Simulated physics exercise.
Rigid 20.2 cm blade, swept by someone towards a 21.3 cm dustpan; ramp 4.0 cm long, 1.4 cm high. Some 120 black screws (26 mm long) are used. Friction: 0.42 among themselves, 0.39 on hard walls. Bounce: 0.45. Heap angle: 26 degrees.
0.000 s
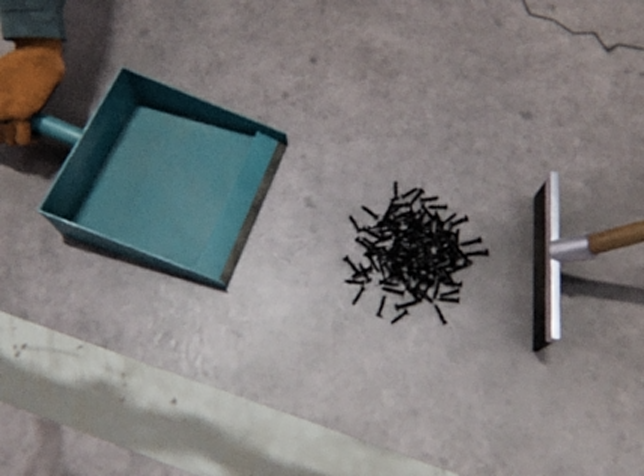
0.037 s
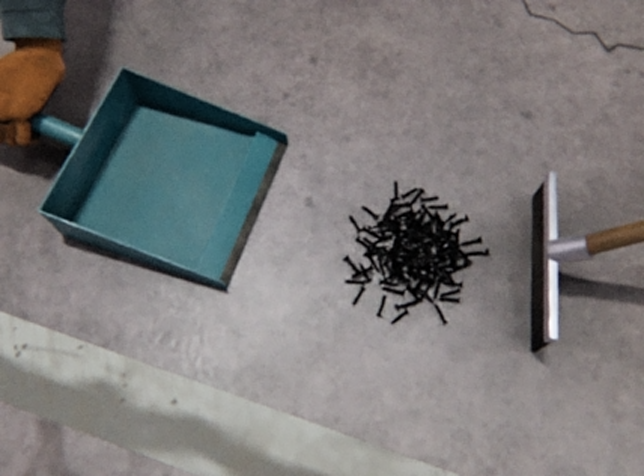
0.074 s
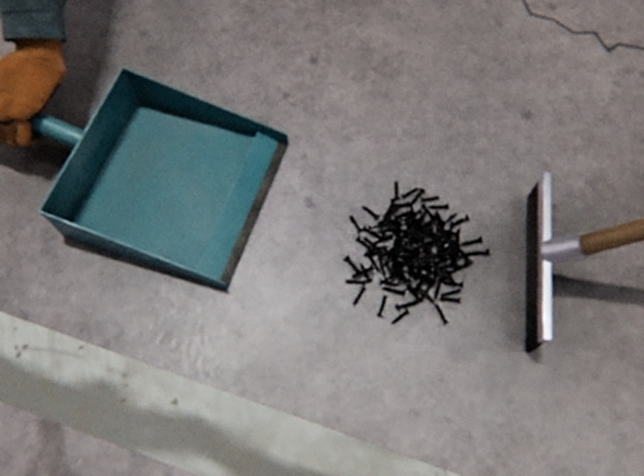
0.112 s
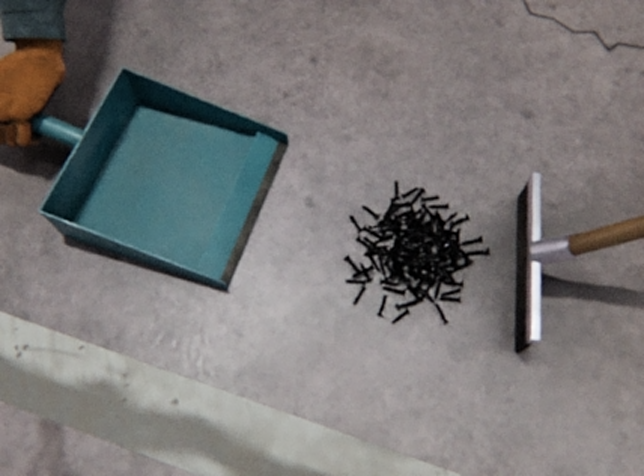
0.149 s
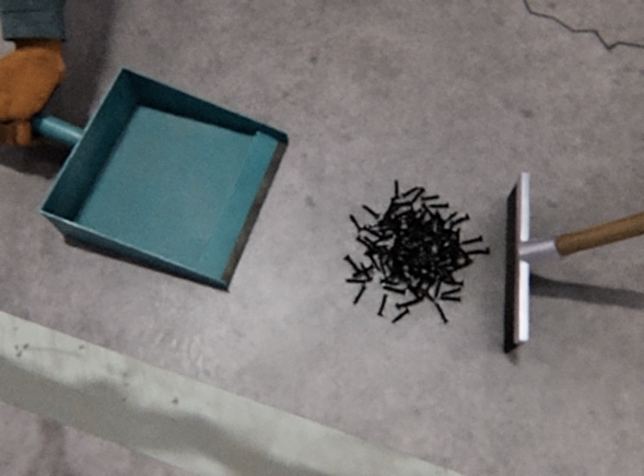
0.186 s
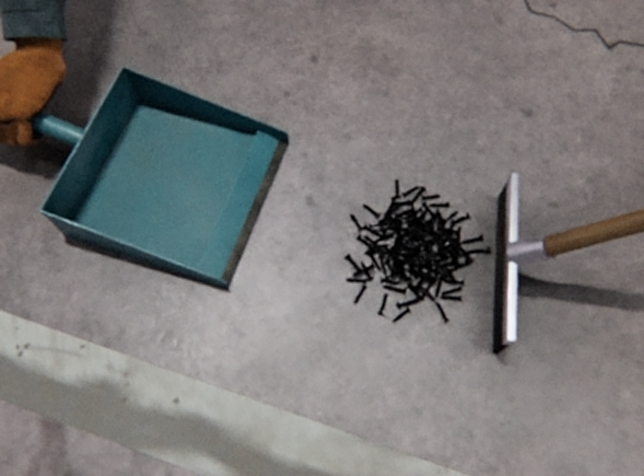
A flat blade with a metallic back, dark front edge and wooden handle slides steadily left across a grey concrete floor, seen from above by a still camera, closing most of its gap to a heap of black screws. The screws lie undisturbed in the middle. At left, an orange-gloved hand holds a teal dustpan still, above a pale strip crossing the floor's lower left.
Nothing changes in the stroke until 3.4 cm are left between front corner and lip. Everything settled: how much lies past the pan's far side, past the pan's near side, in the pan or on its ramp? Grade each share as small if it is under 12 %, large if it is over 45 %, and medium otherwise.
Past the pan's far side: Small; past the pan's near side: Medium; in the pan or on its ramp: Small.
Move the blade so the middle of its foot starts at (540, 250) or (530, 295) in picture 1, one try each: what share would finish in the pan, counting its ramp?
The two tries give some 5 % and some 0 %.
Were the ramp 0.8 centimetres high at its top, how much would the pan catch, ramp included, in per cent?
About 5 %.
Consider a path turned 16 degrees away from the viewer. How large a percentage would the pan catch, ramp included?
That gives near 10 in a hundred.
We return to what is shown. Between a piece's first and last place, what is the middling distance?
The figure is about 20 cm.
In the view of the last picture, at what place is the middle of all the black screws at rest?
Roughly (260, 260).
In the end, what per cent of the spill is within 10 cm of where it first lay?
About 10 per cent.
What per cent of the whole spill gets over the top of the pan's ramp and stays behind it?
Estimate: Near 0 per cent of all.
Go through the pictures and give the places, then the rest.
The first frame shows blade from (552, 338) to (551, 179), moved 0.0 cm, 0 of the pieces shifted so far; middle of the pieces at (416, 247); pan at (165, 183).
The second frame shows blade from (550, 338) to (549, 179), moved 0.2 cm, 0 of the pieces shifted so far; middle of the pieces at (416, 247).
The third frame shows blade from (544, 339) to (544, 180), moved 1.0 cm, 0 of the pieces shifted so far; middle of the pieces at (417, 247).
The fourth frame shows blade from (532, 339) to (533, 180), moved 2.3 cm, 0 of the pieces shifted so far; middle of the pieces at (417, 247).
The fifth frame shows blade from (520, 340) to (522, 180), moved 3.6 cm, 0 of the pieces shifted so far; middle of the pieces at (417, 246).
The sixth frame shows blade from (508, 340) to (512, 181), moved 4.9 cm, 0 of the pieces shifted so far; middle of the pieces at (418, 245); pan at (166, 183). The blade's pace is about 0.36 m/s, heading 24 degrees towards the viewer's side.
After 0.55 s, middle of the blade 18 cm from the lip; 0 % over the lip, far side 0 %, near side 0 %.
Then, at 0.79 s, middle of the blade 10 cm from the lip; 0 % over the lip, far side 0 %, near side 10 %.
After 1.14 s, middle of the blade 5 cm from the lip; 5 % over the lip, far side 0 %, near side 20 %.
In the end, at 1.6 s, far side 5 %, near side 20 %, pan 5 %, in front of the lip or behind the blade 70 %.
